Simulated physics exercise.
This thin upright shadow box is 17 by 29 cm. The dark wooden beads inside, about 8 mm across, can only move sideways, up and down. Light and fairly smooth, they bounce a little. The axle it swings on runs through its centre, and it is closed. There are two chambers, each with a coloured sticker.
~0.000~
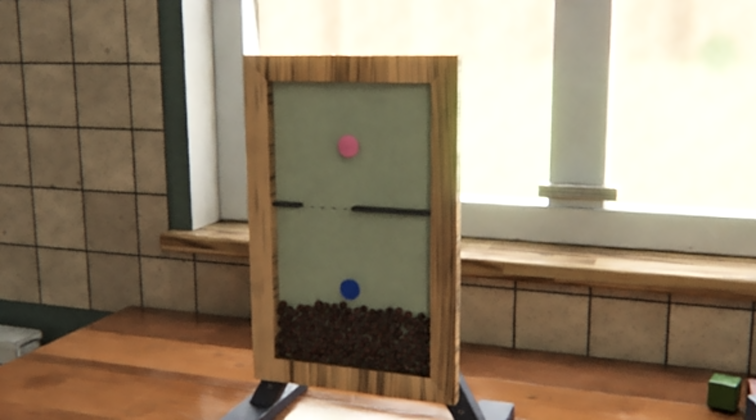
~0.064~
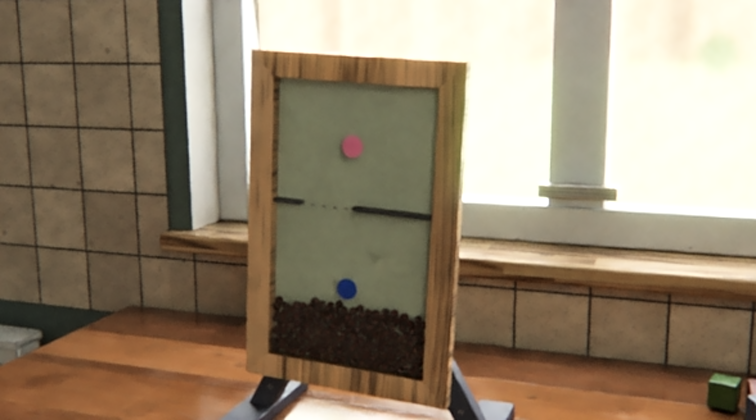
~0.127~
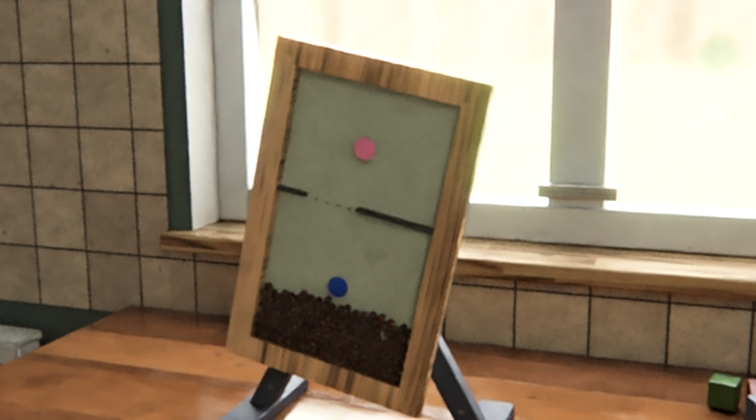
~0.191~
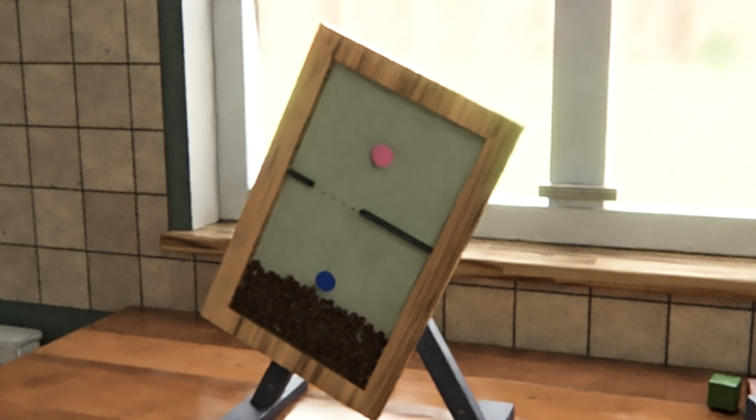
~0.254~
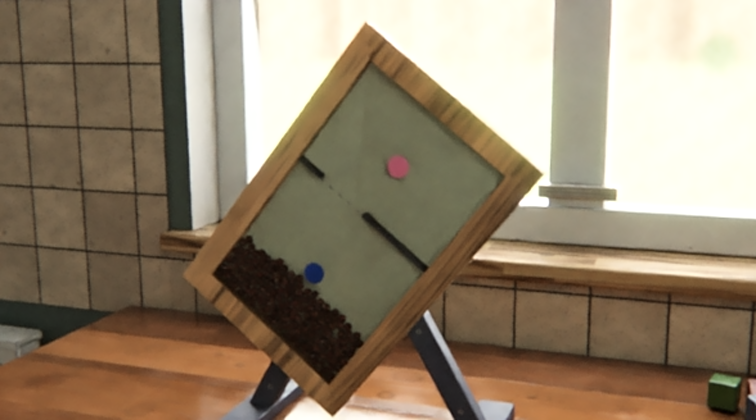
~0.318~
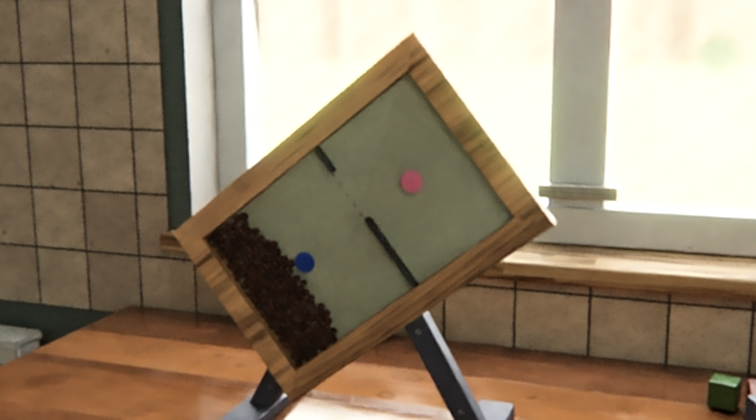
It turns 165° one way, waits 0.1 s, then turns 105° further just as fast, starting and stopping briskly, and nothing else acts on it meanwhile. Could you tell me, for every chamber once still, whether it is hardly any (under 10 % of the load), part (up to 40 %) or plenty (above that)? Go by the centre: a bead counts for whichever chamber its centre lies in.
Pink chamber is plenty, blue chamber is part.
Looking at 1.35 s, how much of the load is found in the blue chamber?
45 %.
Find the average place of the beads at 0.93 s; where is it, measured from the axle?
3 cm left, 1 cm above.
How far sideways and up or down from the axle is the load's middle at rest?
Offset approx. 5 cm left, 6 cm below.
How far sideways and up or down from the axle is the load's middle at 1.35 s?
Offset approx. 2 cm left, 5 cm below.
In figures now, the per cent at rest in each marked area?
In per cent: Pink chamber holds 65 and blue chamber holds 35.
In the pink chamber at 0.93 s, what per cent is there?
15 percent.
After 0.93 s, it stands 165° clockwise; the beads' middle is 3 cm left of and 1 cm above the centre; pink 15 %, blue 85 %.
After 1.35 s, it has come round 218° clockwise; the beads' middle is 2 cm left of and 5 cm below the centre; pink 55 %, blue 45 %.
After 1.67 s, it has come round 270° clockwise; the beads' middle is 5 cm left of and 6 cm below the centre; pink 65 %, blue 35 %.
Settled by 2.7 s, it has come round 270° clockwise; pink 65 %, blue 35 %.
